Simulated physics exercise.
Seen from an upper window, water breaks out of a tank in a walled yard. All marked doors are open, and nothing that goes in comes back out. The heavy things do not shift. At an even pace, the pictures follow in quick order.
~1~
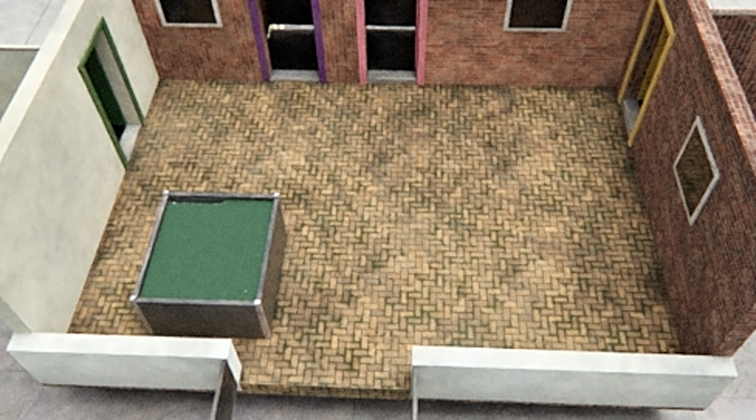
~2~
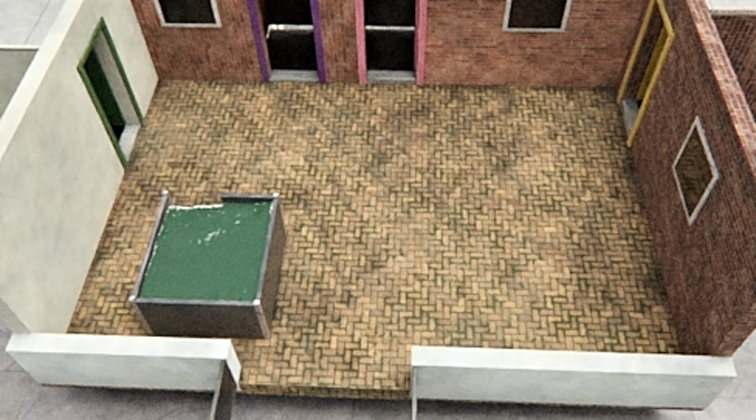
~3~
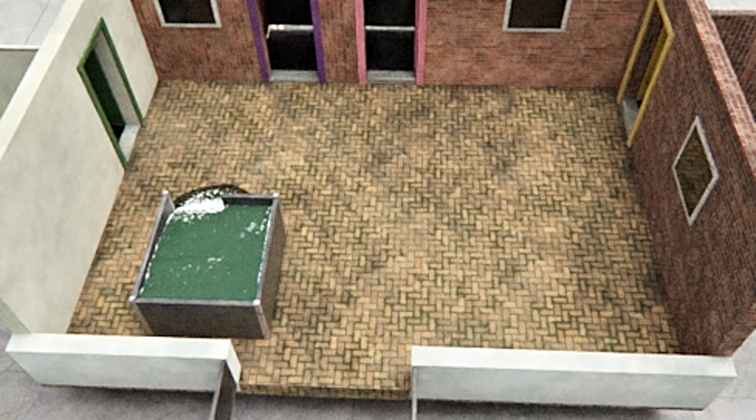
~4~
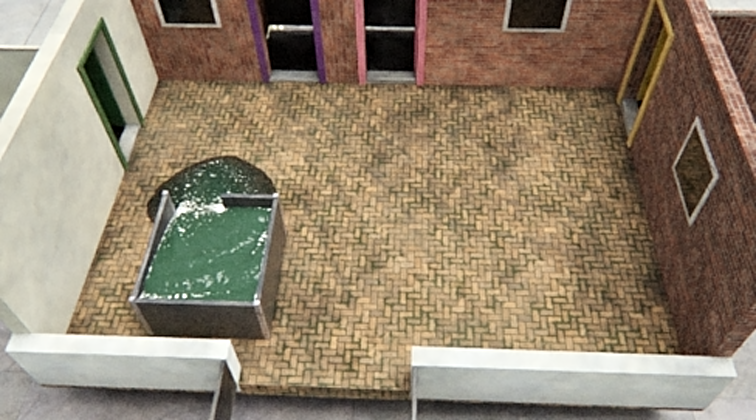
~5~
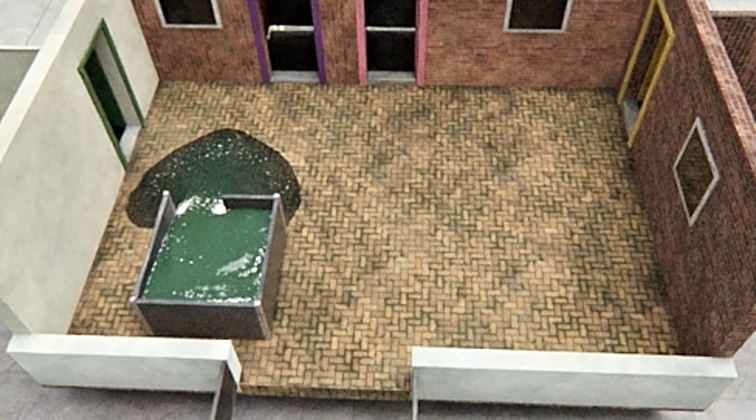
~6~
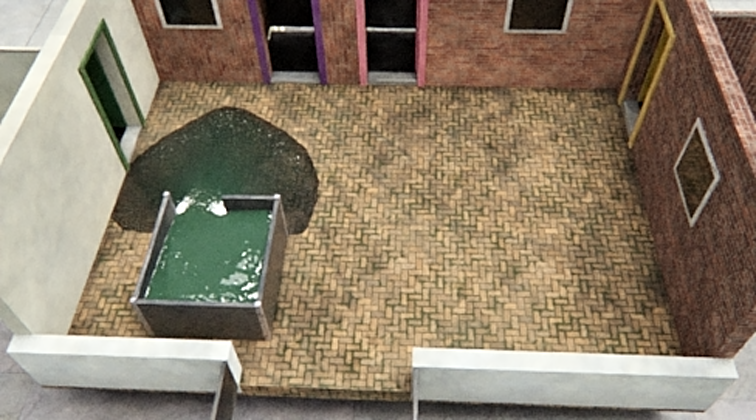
In the video, green water in an open tank in a walled, brick-paved yard begins pouring out through a gap on the far side, and a dark wet patch spreads steadily outward across the paving behind it.
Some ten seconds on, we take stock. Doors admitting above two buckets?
Pink door not above, purple door above, green door above, yellow door not above.
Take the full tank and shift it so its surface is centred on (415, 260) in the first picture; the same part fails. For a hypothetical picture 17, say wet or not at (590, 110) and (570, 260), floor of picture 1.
In that order: Untouched and untouched.
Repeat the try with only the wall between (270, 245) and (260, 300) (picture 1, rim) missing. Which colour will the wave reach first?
Door marked yellow.
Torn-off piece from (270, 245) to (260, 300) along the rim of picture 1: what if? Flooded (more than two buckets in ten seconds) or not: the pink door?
With the breach moved, the pink one misses the threshold.
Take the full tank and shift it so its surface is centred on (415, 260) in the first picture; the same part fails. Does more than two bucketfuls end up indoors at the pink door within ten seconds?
Result for the pink door: It tops the limit.
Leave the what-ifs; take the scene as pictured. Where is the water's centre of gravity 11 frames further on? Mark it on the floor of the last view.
Estimate: (222, 197).
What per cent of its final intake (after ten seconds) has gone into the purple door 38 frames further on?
Roughly 95 %.
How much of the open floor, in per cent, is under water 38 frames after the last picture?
Close to 60 %.
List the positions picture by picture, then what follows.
In the first frame, the open tank at (210, 248) is whole and still.
In the second frame, the front is at a hidden place, out from the gap on the open tank's far side.
In the third frame, water pours out on the open tank's far side and has run to (233, 190).
In the fourth frame, the front is at (236, 162), out from the gap on the open tank's far side.
In the fifth frame, water pours out on the open tank's far side and has run to (222, 133).
In the sixth frame, the front is at (222, 111), out from the gap on the open tank's far side.
A moment on, water covers 25 % of the floor; the pink door not reached, the purple door under two buckets in, the green door under two buckets in, the yellow door not reached.
Next, water covers 25 % of the floor; the pink door wet at the sill, nothing in, the purple door over two buckets in, the green door over two buckets in, the yellow door not reached.
Then, water covers 30 % of the floor; the pink door wet at the sill, nothing in, the purple door far over two buckets in, the green door far over two buckets in, the yellow door not reached.
Later, water covers 60 % of the floor; the pink door wet at the sill, nothing in, the purple door far over two buckets in, the green door far over two buckets in, the yellow door wet at the sill, nothing in.
In the end, water covers 80 % of the floor; the pink door wet at the sill, nothing in, the purple door far over two buckets in, the green door far over two buckets in, the yellow door wet at the sill, nothing in.
